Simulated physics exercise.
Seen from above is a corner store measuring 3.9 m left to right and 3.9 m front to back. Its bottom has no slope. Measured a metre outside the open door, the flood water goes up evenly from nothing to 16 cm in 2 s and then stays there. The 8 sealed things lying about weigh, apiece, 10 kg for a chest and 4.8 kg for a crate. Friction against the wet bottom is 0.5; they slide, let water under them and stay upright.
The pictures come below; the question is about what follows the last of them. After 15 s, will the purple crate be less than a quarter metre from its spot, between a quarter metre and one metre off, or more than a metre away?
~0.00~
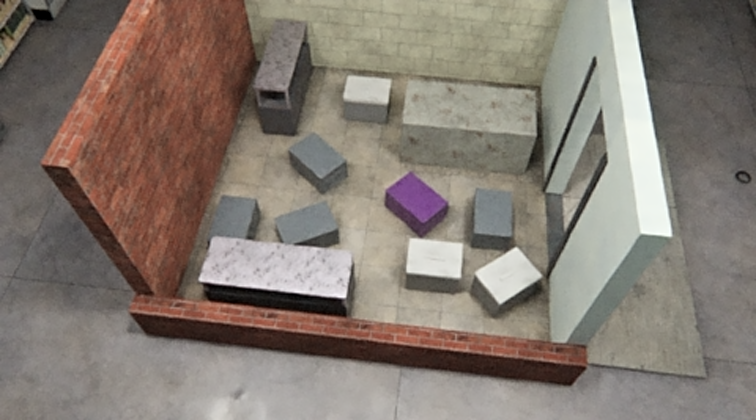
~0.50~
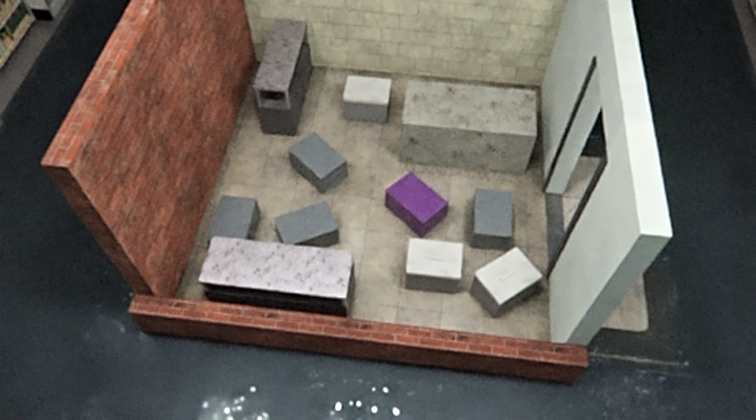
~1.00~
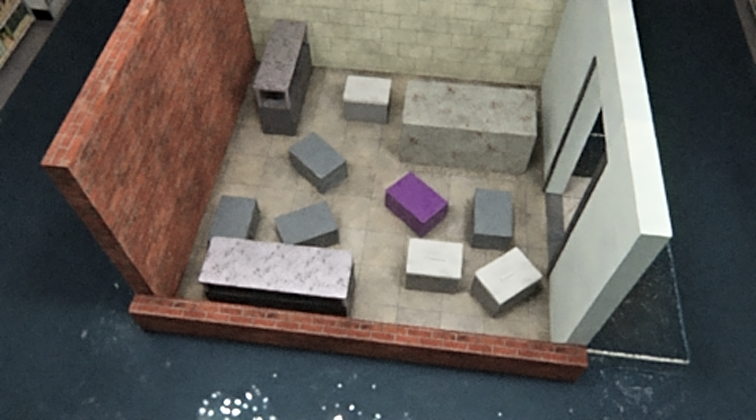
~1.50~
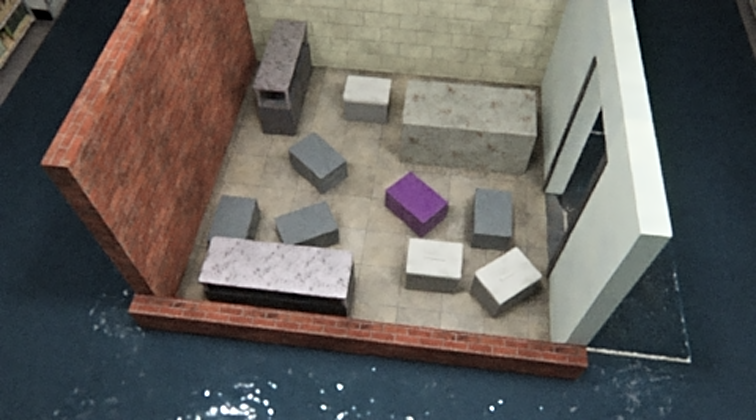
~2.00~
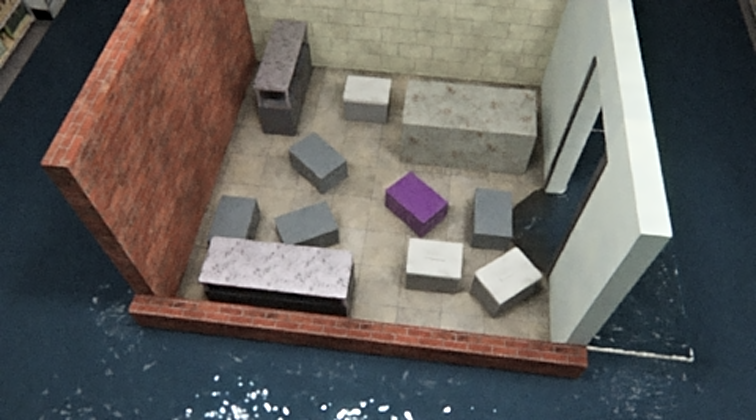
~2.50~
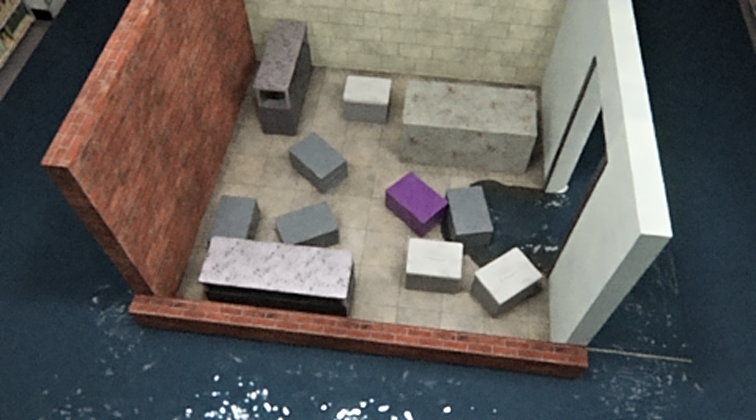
The purple crate will be more than a metre away.
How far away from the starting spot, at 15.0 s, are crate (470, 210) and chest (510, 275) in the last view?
In turn: 200 cm, 120 cm.
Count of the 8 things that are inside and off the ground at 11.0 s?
By my count, 7.
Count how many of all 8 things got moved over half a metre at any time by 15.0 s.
8 in all.
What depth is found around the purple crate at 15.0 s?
Around 9 cm.
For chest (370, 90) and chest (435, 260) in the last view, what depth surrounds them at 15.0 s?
Depths: Near 11 cm, then near 9 cm.
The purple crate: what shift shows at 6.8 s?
Shift: About 150 cm.
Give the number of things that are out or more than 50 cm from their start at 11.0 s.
The number I get is 3.
After 3.5 s the purple crate is near (380, 193), 0.4 m from its start, aground; 1 afloat.
After 6.8 s the purple crate is near (266, 179), 1.7 m from its start, afloat; 5 afloat.
After 11.0 s the purple crate is near (288, 133), 1.7 m from its start, afloat; 7 afloat.
After 15.0 s the purple crate is near (431, 85), 1.7 m from its start, afloat; 8 afloat.
